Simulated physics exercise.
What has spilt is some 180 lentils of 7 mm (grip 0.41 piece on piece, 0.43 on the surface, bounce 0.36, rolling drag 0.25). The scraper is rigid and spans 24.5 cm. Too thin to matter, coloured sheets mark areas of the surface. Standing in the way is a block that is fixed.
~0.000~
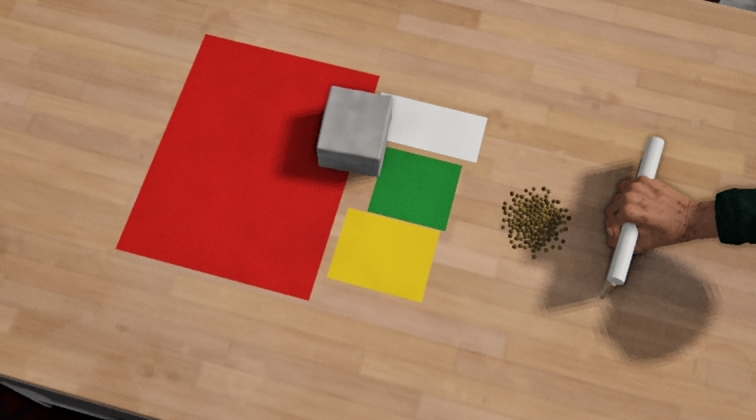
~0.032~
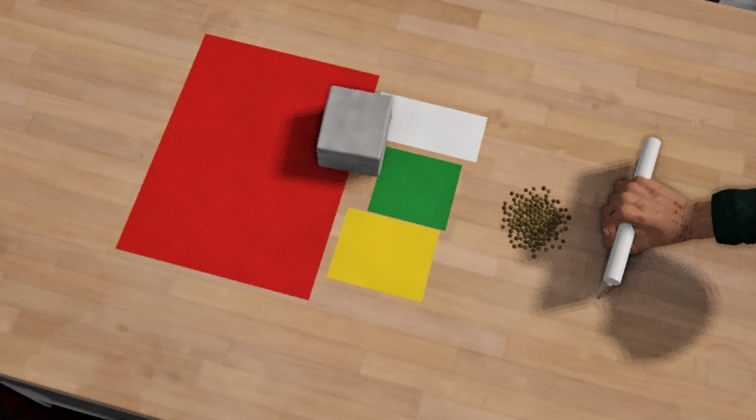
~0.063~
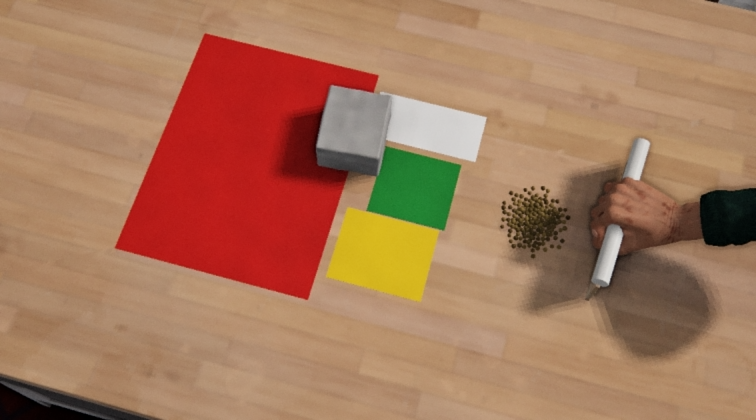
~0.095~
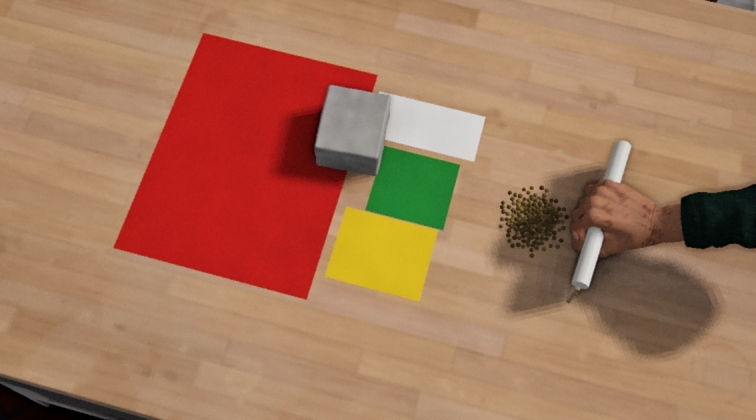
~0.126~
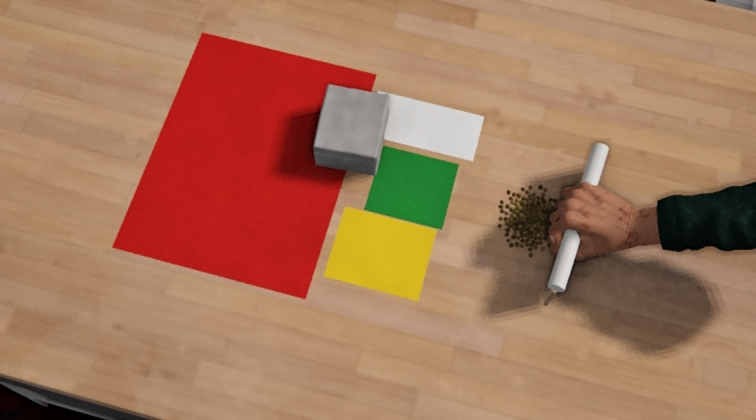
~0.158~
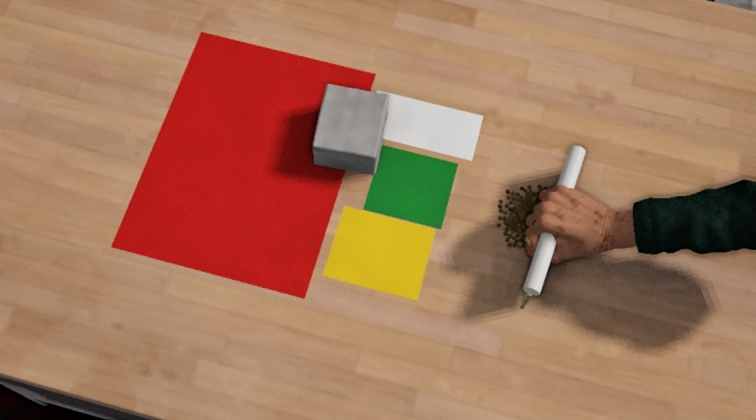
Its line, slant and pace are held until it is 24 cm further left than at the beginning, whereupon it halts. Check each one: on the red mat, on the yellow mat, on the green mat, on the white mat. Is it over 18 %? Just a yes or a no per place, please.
Red mat, no; yellow mat, yes; green mat, yes; white mat, no.
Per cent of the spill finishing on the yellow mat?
Estimate: Close to 30 per cent.
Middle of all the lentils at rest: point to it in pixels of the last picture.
I'd say close to (407, 201) in the last picture.
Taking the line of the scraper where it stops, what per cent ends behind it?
Estimate: Close to 0 %.
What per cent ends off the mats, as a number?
10 per cent.
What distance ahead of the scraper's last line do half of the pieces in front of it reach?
8 cm.
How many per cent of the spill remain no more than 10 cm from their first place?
About 0 %.
Then, at 0.29 s, scraper 25 cm from its start, spill 17 cm wide; green mat 5 %, off the mats 95 %.
After 0.43 s, scraper 26 cm from its start, spill 22 cm wide; yellow mat 35 %, green mat 50 %, white mat 10 %, off the mats 5 %.
After 0.55 s, scraper 26 cm from its start, spill 24 cm wide; yellow mat 35 %, green mat 45 %, white mat 10 %, off the mats 10 %.
In the end, at 0.9 s, yellow mat 30 %, green mat 45 %, white mat 10 %, red mat 0 %, off the mats 10 %.
